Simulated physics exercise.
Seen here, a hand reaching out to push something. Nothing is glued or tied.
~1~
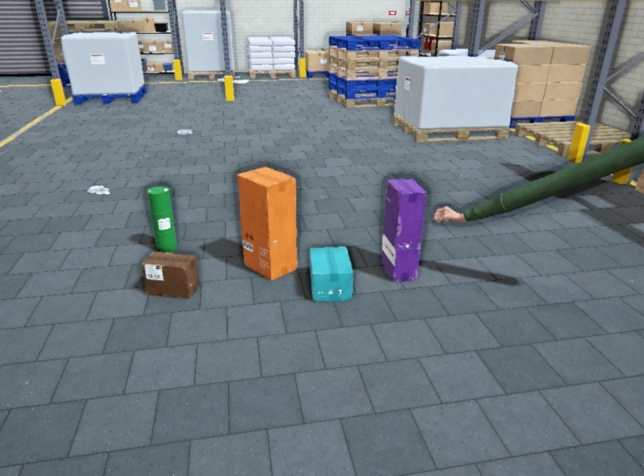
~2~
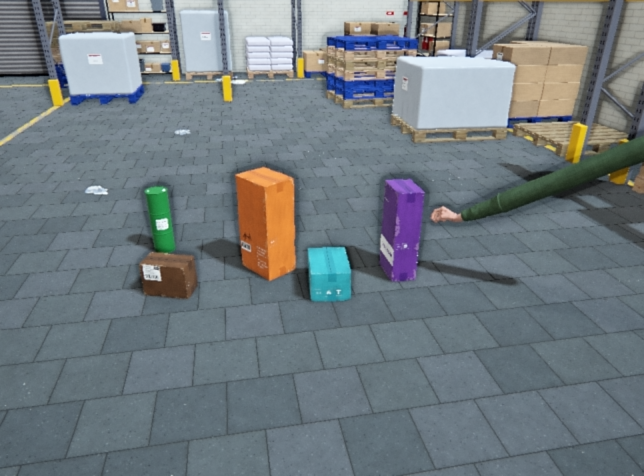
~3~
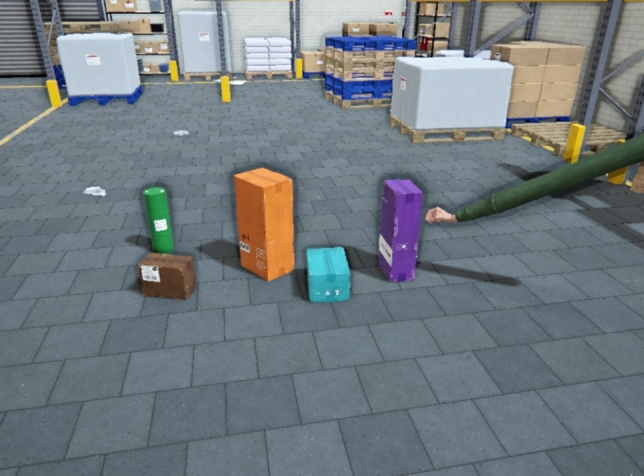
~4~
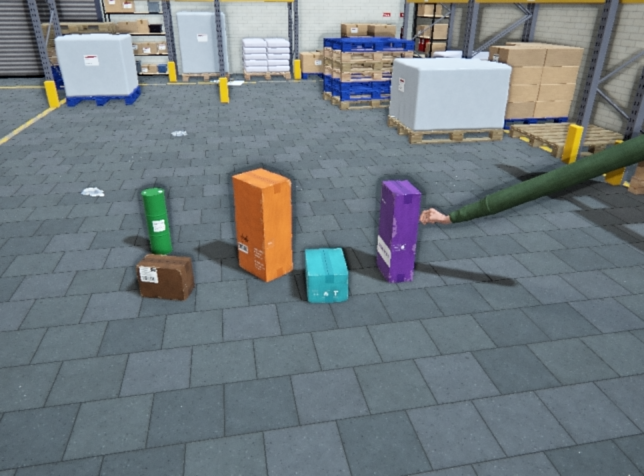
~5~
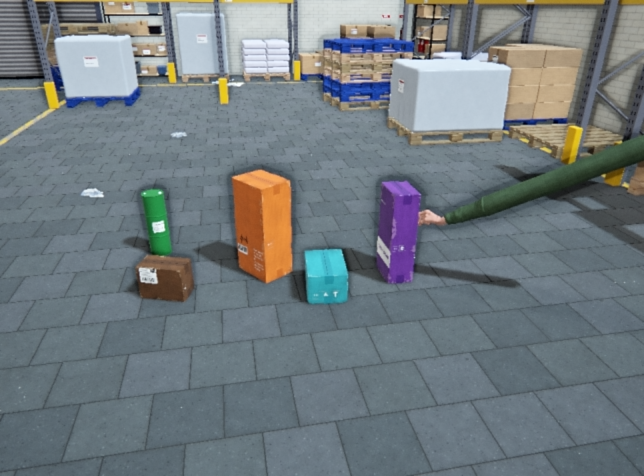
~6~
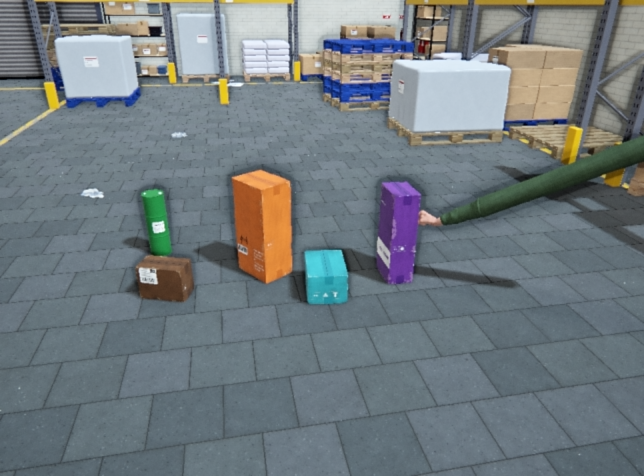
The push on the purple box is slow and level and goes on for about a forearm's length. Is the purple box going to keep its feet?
The purple box topples.
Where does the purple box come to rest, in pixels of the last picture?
Near (364, 251).
Then, 0.60 s past the last view, purple box rocked 22° from its first pose near (379, 233).
Then, 1.00 s past the last view, purple box rocked 64° from its first pose near (355, 245).
Finally, down or leaning hard on the floor, purple box. Final places as the last picture's camera would see them, purple box near (364, 251).
